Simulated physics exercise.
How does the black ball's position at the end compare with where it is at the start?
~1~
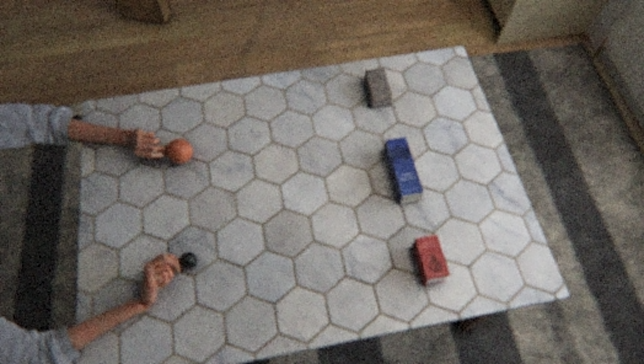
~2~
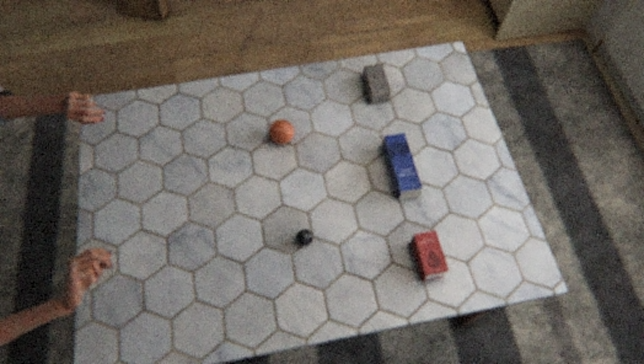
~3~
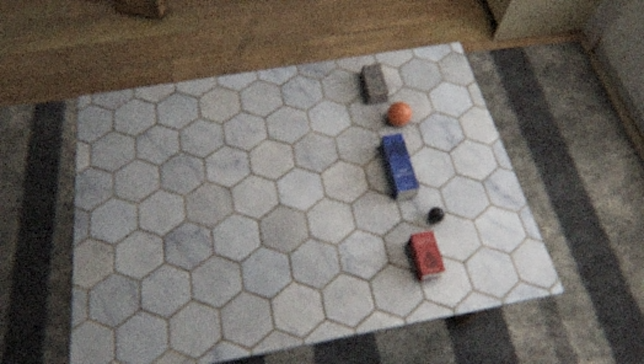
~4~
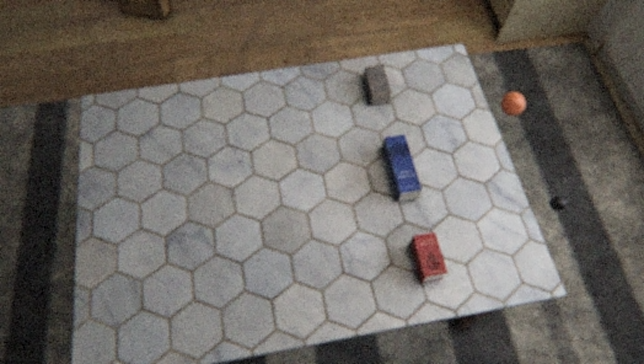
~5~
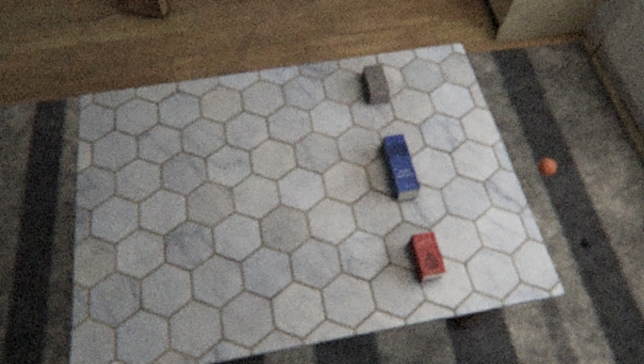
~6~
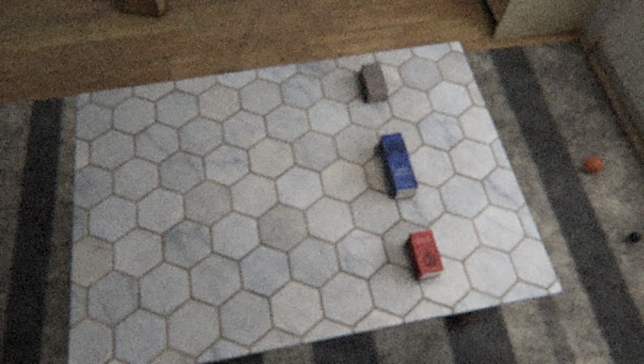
At the start the black ball is by a hand on the left part of the tiled board. At the end it is off the board, on the striped rug at the far right.
Two hands roll an orange and a black ball rightward through gaps between three blocks.
